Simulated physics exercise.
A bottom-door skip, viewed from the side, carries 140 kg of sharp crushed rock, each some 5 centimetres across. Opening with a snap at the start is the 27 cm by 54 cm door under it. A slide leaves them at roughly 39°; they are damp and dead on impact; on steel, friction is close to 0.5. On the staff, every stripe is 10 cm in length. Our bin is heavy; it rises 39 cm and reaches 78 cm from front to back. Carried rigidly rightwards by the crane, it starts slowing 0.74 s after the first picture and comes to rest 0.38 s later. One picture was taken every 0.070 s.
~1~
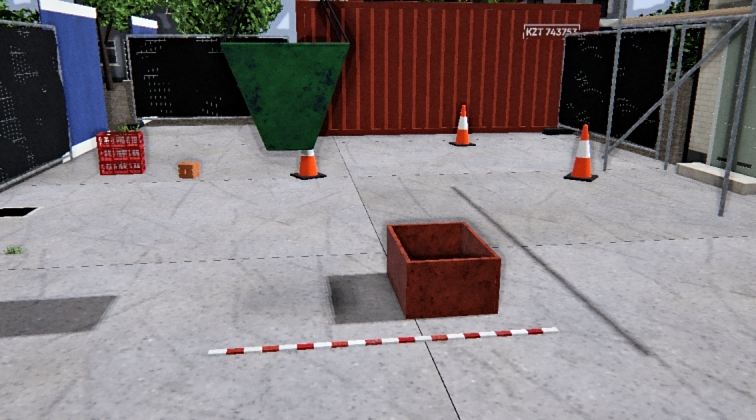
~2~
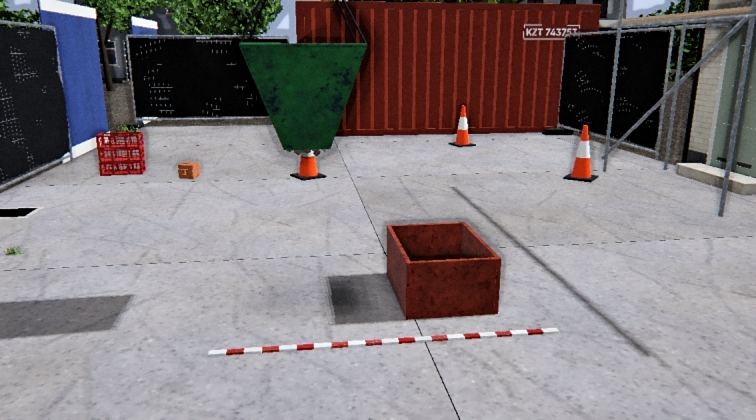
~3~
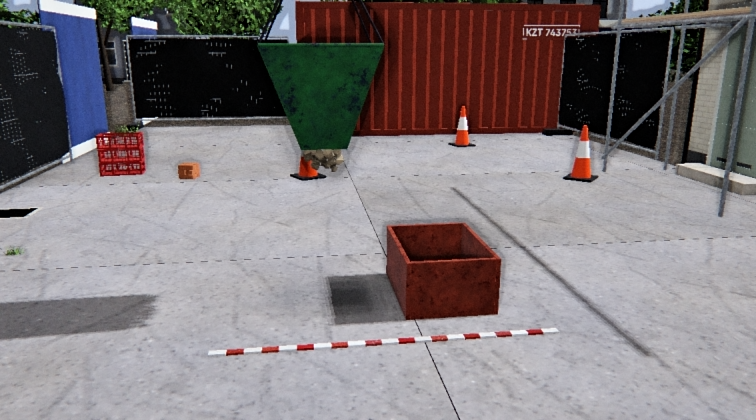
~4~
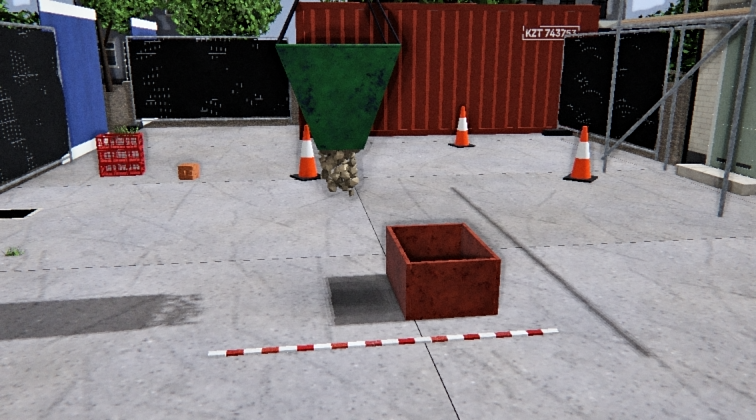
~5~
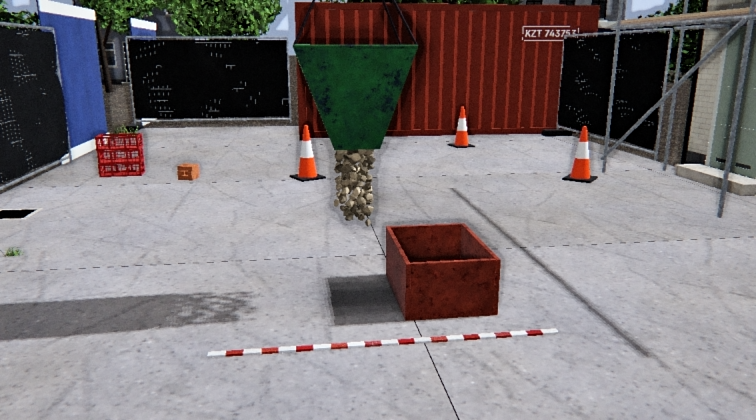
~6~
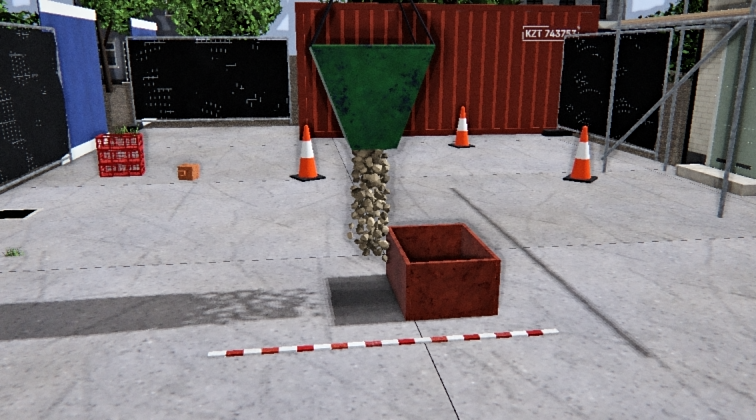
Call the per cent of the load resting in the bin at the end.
Around 54 percent.
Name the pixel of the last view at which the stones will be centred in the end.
Centre at rest: Around (460, 282).
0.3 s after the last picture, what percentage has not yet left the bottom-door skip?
Something like 25 per cent.
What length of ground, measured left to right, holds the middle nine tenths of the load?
Around 140 centimetres.
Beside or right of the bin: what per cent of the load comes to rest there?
Around 30 in a hundred of the load.
Then, 0.3 s after the last picture, 23 % in the bottom-door skip, 14 % falling or lying left of the bin, 63 % falling or lying in the bin; the stones farthest right are at (469, 255).
Then, 0.8 s after the last picture, 0 % in the bottom-door skip, 14 % falling or lying left of the bin, 54 % falling or lying in the bin, 32 % falling or lying beside or right of the bin; the stones farthest right are at (541, 277).
Then, 1.4 s after the last picture, 0 % in the bottom-door skip, 14 % falling or lying left of the bin, 54 % falling or lying in the bin, 32 % falling or lying beside or right of the bin; the stones farthest right are at (627, 270).
Then, 2.2 s after the last picture, 0 % in the bottom-door skip, 14 % falling or lying left of the bin, 54 % falling or lying in the bin, 32 % falling or lying beside or right of the bin; the stones farthest right are at (646, 279).
Then, 4.2 s after the last picture, 0 % in the bottom-door skip, 14 % left of the bin, 54 % in the bin, 32 % beside or right of the bin; the stones farthest right are at (646, 279).
